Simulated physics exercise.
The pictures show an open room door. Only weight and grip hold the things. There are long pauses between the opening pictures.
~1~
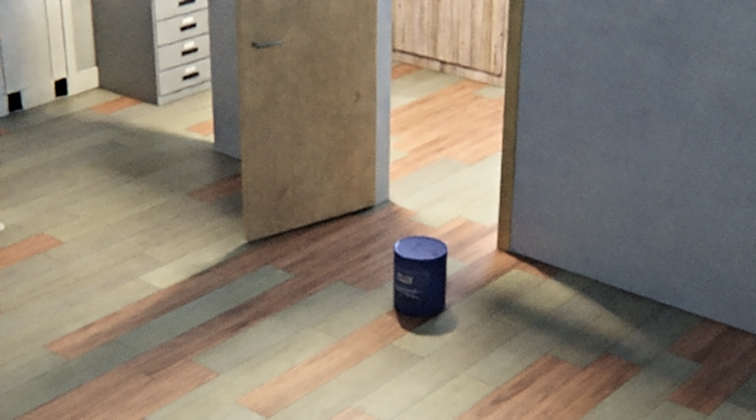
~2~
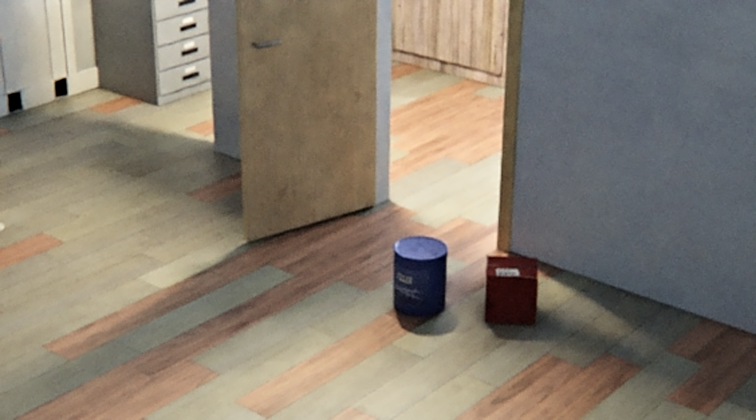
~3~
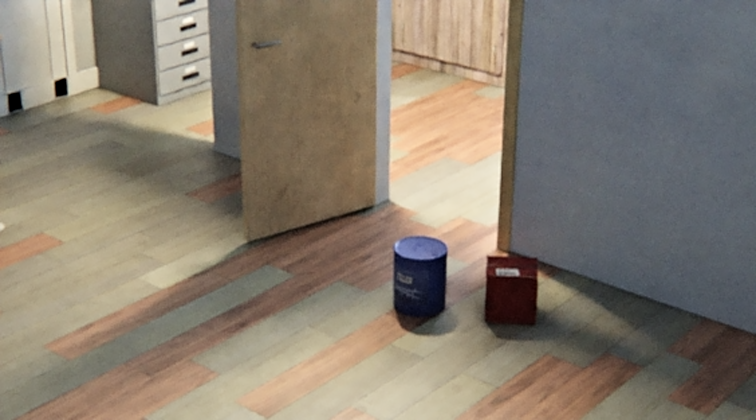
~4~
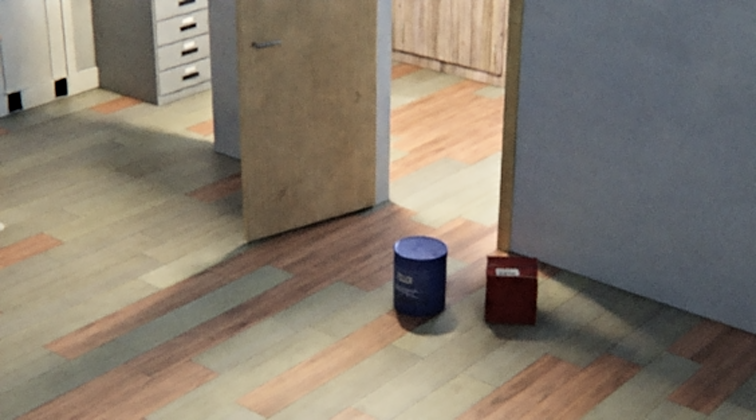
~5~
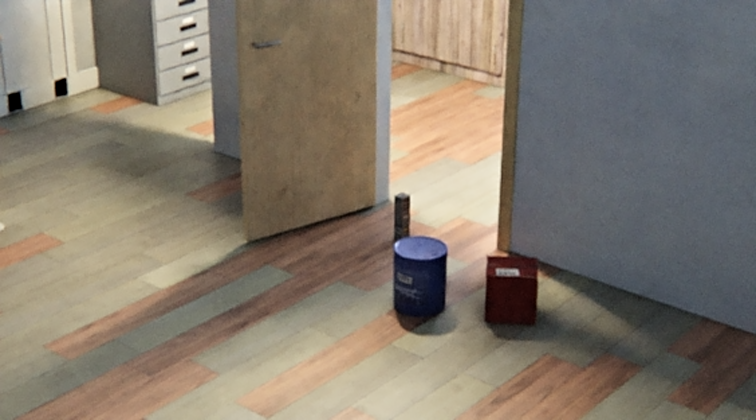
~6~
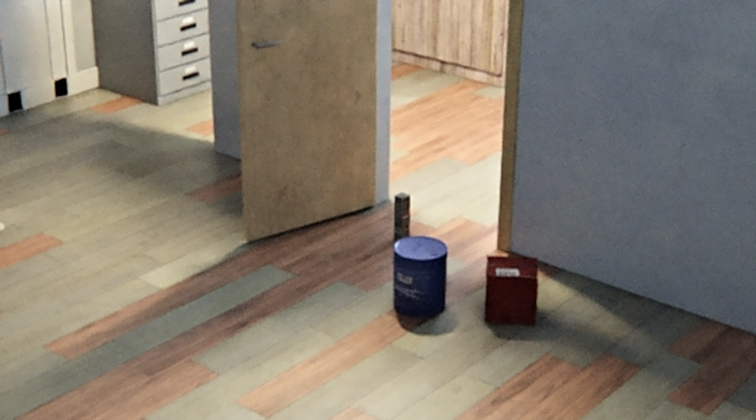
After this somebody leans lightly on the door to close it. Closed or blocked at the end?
Outcome: The door closes.
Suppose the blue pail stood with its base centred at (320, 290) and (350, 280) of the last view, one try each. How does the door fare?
First try: It shuts; second try: It reaches the frame.
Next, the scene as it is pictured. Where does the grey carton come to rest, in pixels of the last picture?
Around (473, 211).
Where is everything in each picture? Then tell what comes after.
The first picture shows door wide open and still.
The second picture shows door wide open and still; red parcel (511, 290); blue pail (420, 276).
The third picture shows door wide open and still; red parcel (511, 290); blue pail (420, 276).
The fourth picture shows door wide open and still; red parcel (511, 290); blue pail (420, 276).
The fifth picture shows door wide open and still; red parcel (511, 290); blue pail (420, 276).
The sixth picture shows door wide open and still; grey carton (402, 217); red parcel (511, 290).
Then, 0.90 s on from there, door at 59°.
Then, 1.30 s on from there, door at 23°; grey carton shifted well along near (423, 215).
Then, 1.60 s on from there, door at 0°; grey carton turned 4° from how it was put near (453, 204).
In the end, door at 0°; toppled on the floor, grey carton; the other 2 unmoved. At the end, from the last picture's camera, grey carton near (473, 211).
